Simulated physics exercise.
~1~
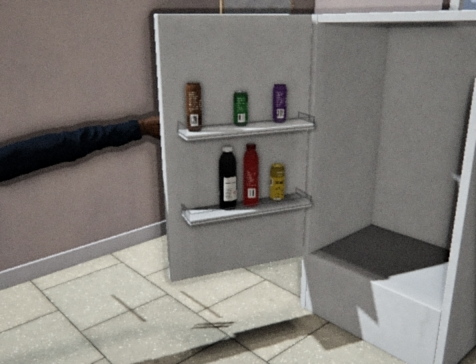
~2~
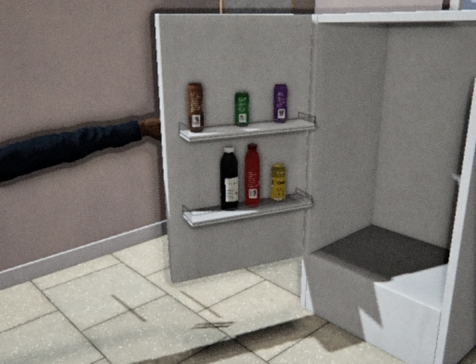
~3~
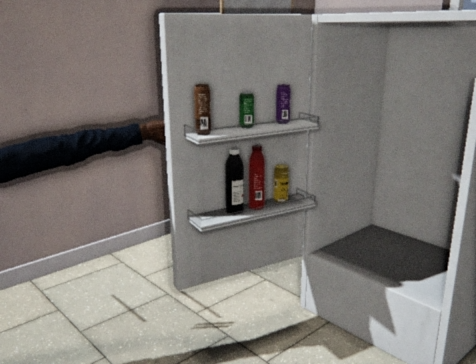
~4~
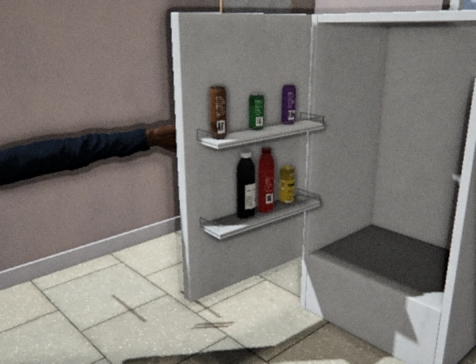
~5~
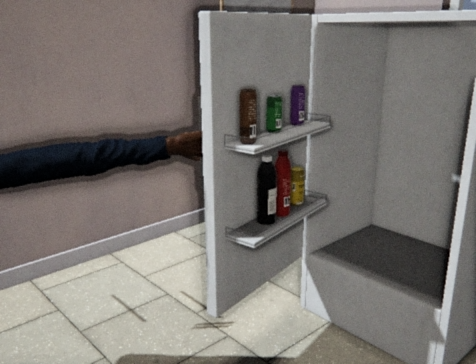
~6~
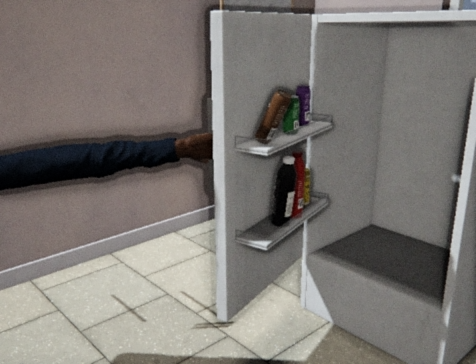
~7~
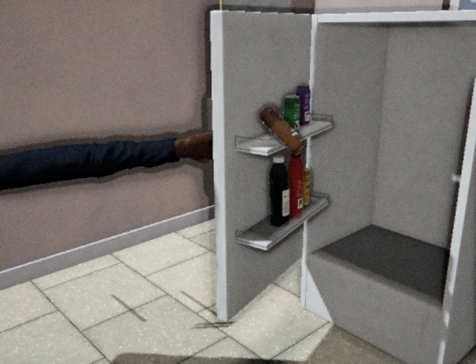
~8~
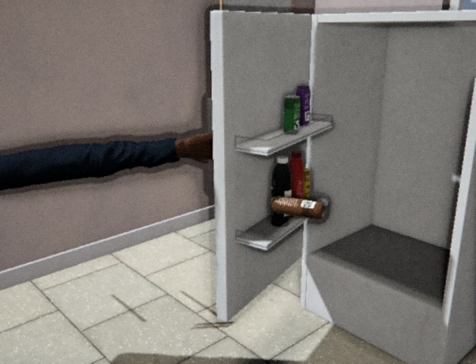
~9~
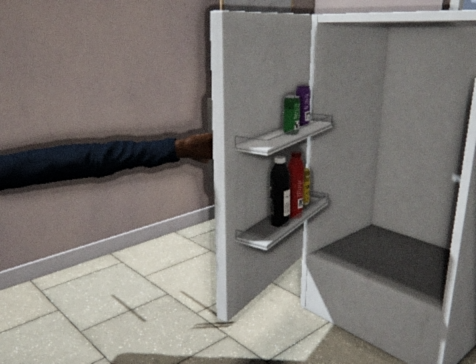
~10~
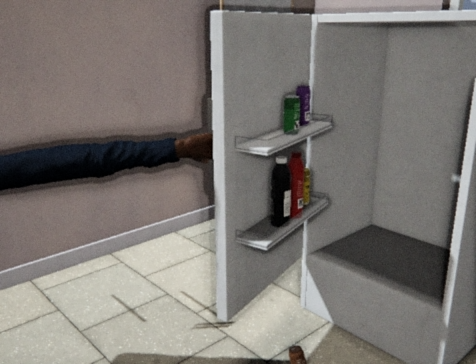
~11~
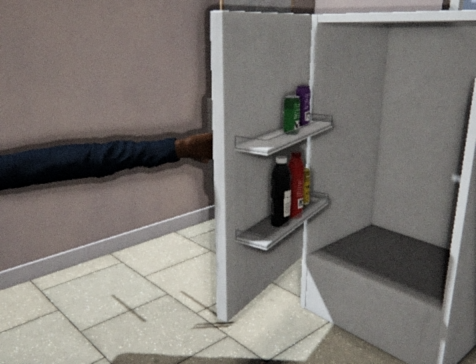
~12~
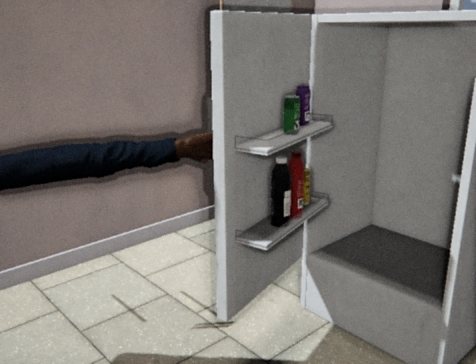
Arm swinging a fridge door partway closed and stopping, brown can tipping off the upper rack and falling, other five containers staying upright.
